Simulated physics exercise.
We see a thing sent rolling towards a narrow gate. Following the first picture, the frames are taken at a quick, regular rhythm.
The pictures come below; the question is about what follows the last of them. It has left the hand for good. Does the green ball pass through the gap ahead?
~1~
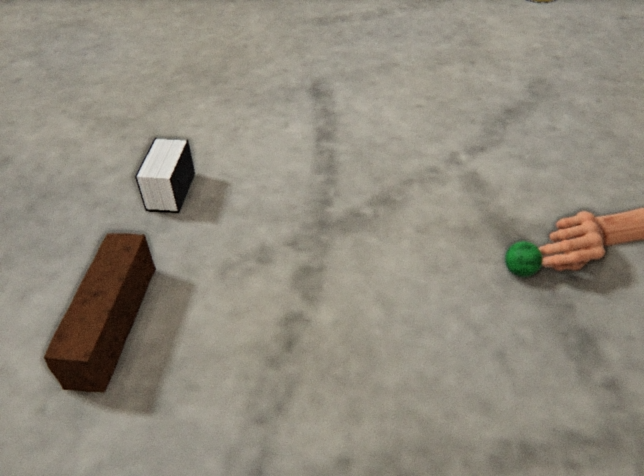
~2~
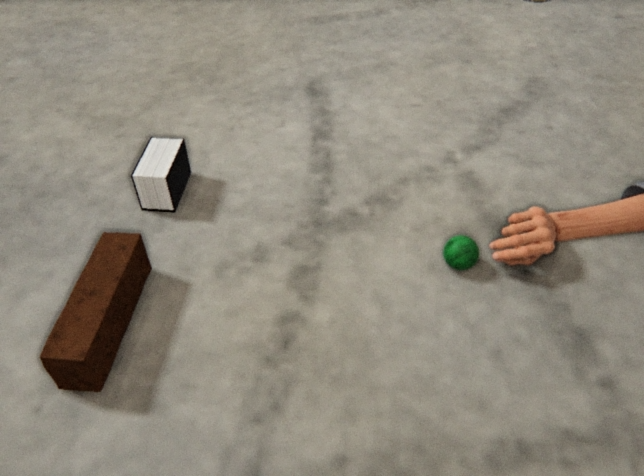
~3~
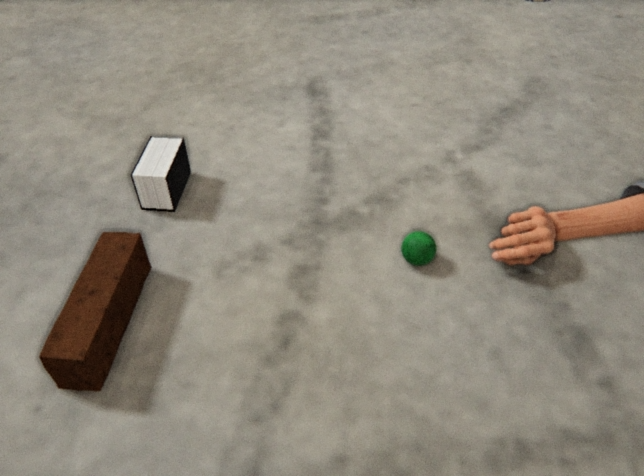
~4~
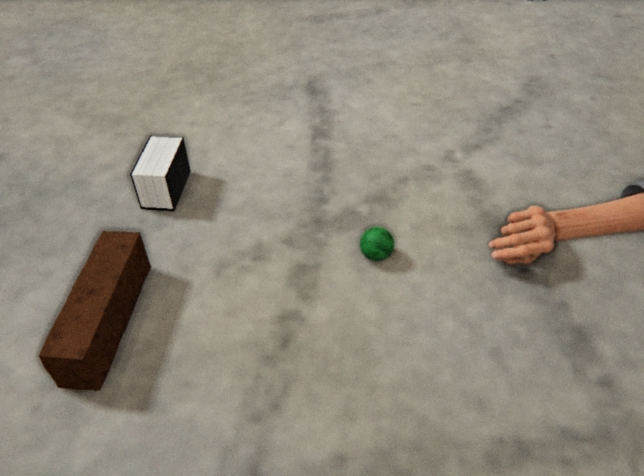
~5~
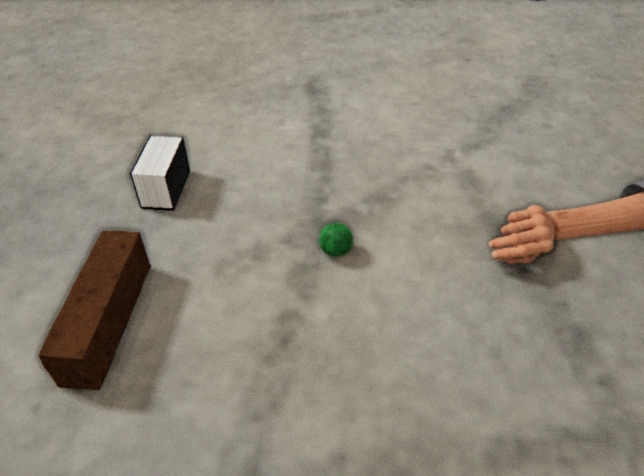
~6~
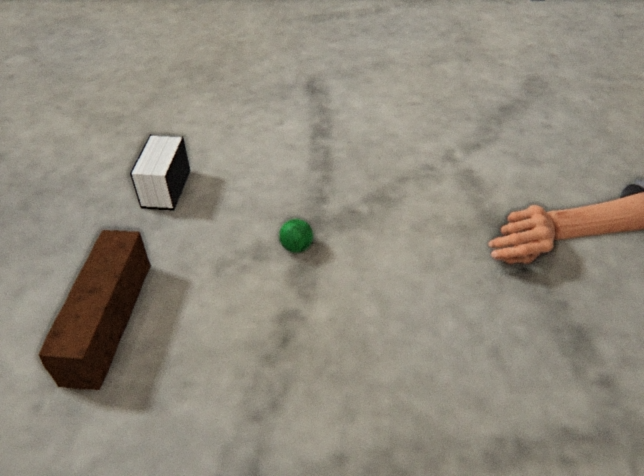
In the end the green ball gets between the blocks.
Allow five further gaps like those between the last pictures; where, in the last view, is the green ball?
I'd put the centre roughly at (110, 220) in the last view.
Then, 0.46 s later than the last frame, green ball heading on near (9, 209).
Then, 1.00 s later than the last frame, green ball heading on.
When it is over, the green ball rolls through.
